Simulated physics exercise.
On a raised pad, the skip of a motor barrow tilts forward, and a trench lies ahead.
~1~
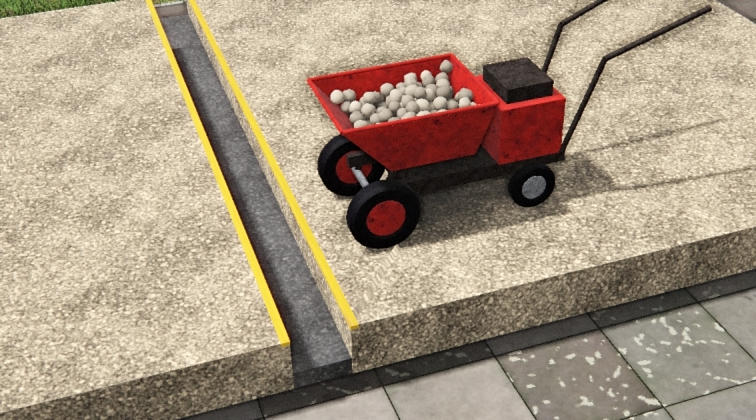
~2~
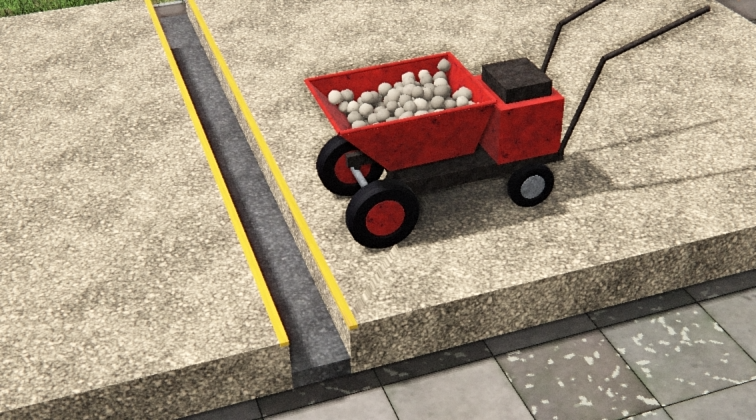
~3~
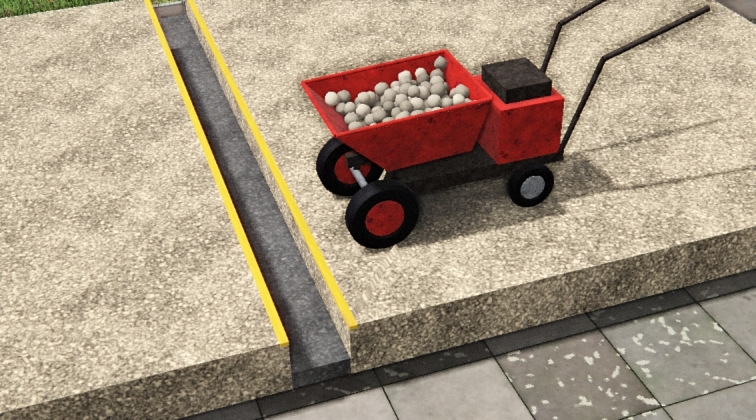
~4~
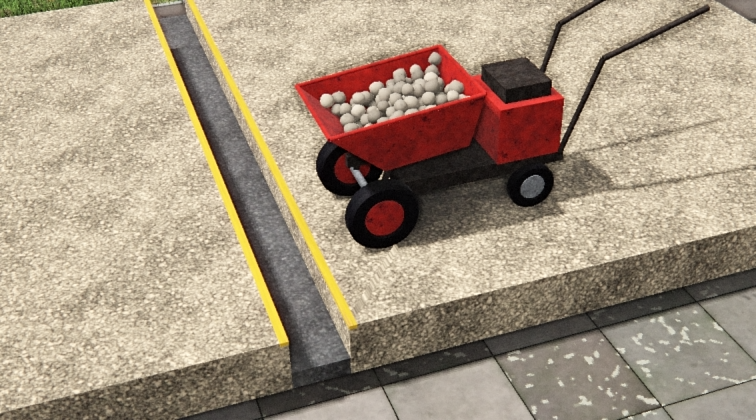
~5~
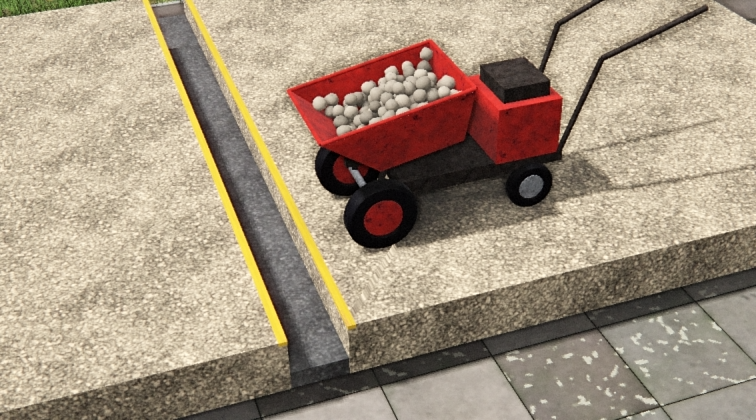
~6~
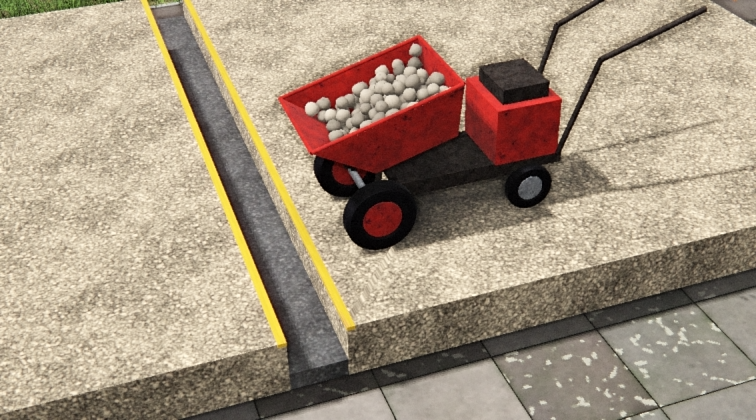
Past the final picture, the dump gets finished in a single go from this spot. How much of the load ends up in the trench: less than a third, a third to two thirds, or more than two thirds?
Less than a third.
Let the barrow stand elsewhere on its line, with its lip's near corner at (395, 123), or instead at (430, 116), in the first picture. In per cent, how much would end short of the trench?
The first spot gives roughly 0 %; the second gives roughly 30 %.
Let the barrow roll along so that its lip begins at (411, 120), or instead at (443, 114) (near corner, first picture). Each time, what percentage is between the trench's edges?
Approximately 80 per cent and 50 per cent, in that order.
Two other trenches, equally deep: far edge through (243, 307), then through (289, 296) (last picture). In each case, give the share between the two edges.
In order, some 70 and some 0 percent.
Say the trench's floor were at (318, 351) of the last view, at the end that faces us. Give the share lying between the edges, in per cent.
Estimate: Approx. 20 %.
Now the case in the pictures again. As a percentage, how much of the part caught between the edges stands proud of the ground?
My estimate would be close to 10 per cent.
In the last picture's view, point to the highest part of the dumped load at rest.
I'd put the summit somewhere around pixel (232, 245).
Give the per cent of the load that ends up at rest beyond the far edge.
My estimate is around 70 percent.
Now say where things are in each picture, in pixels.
The first frame shows lip of the skip at (342, 133), level; top of the load at (418, 105), river pebbles; first edge of the trench at (335, 285); far edge at (269, 301), the trench over half as wide as the skip, and about half as deep as wide.
The second frame shows lip of the skip at (340, 134), level; top of the load at (415, 104).
The third frame shows lip of the skip at (336, 136), tipped barely; top of the load at (423, 93).
The fourth frame shows lip of the skip at (330, 140), tipped a little; top of the load at (417, 91).
The fifth frame shows lip of the skip at (321, 145), tipped a little; top of the load at (409, 88).
The sixth frame shows lip of the skip at (312, 153), tipped clearly; top of the load at (423, 92); first edge of the trench at (331, 286); far edge at (265, 302).
Soon, skip tipped steeply; all in the skip.
A while on, skip tipped right over; most in the skip; a stray few in or heaped over the trench; a small part beyond it; a stray few falling.
Towards the end, skip tipped right over; a small part in the skip; about a quarter in or heaped over the trench; about two thirds beyond it.
Finally, skip tipped right over; a small part in the skip; about a quarter in or heaped over the trench; about two thirds beyond it.
